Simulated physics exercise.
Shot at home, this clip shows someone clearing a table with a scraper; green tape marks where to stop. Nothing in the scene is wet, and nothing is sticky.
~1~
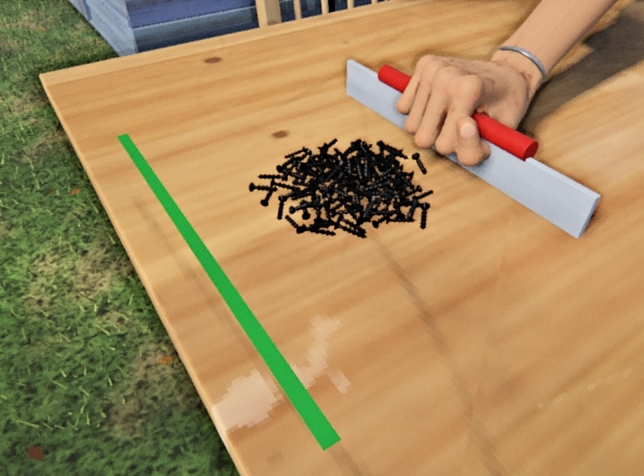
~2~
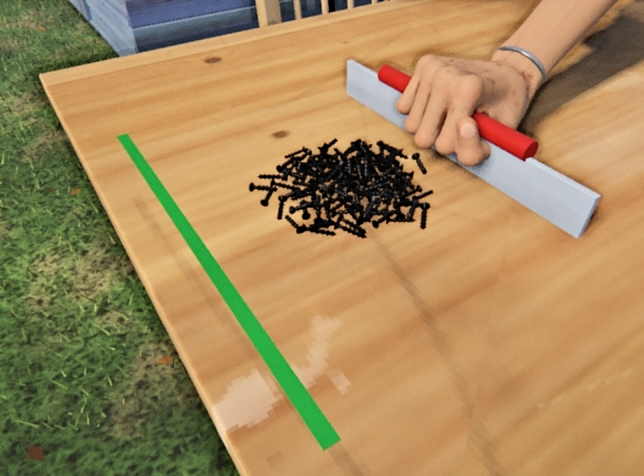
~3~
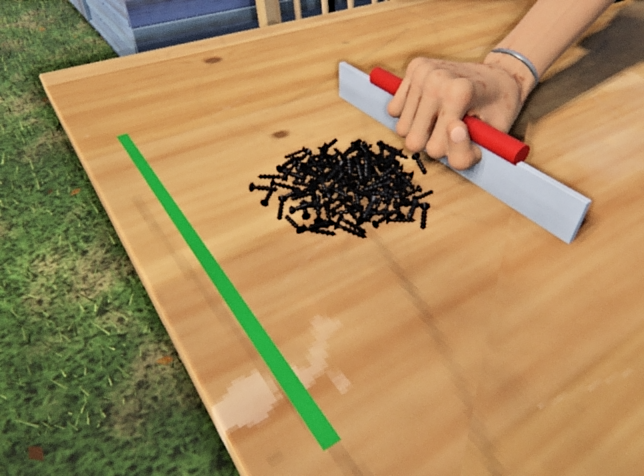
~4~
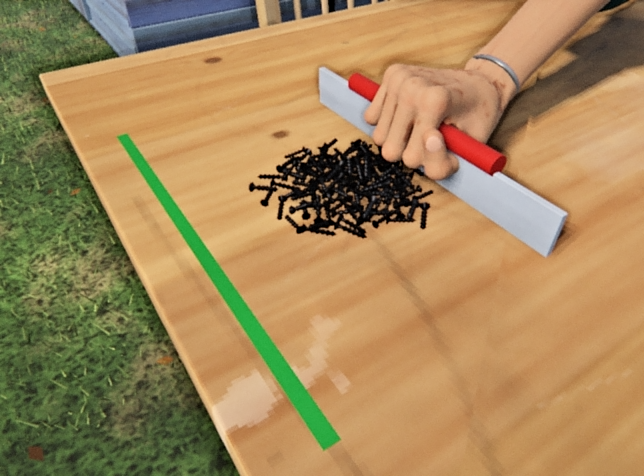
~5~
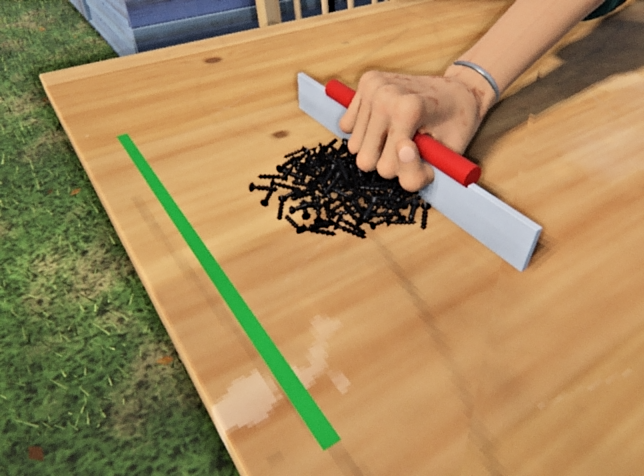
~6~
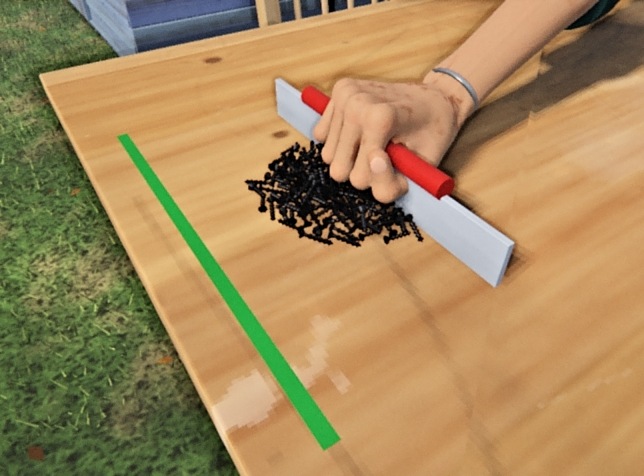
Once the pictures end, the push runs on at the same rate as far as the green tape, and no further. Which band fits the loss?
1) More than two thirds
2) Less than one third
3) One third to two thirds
One third to two thirds.
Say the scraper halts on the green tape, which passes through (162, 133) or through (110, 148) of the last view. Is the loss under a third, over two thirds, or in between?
Under a third, then above two thirds.
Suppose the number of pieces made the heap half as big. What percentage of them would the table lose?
I'd expect around 40 per cent.
Just after the last frame, scraper still moving, near (277, 174); heap all on the table, its front near (184, 250).
A moment on, scraper stopped at the green tape; heap roughly a third over the edge.
Further on, scraper stopped at the green tape; heap roughly half over the edge.
When it is over, scraper stopped at the green tape; heap roughly half over the edge.
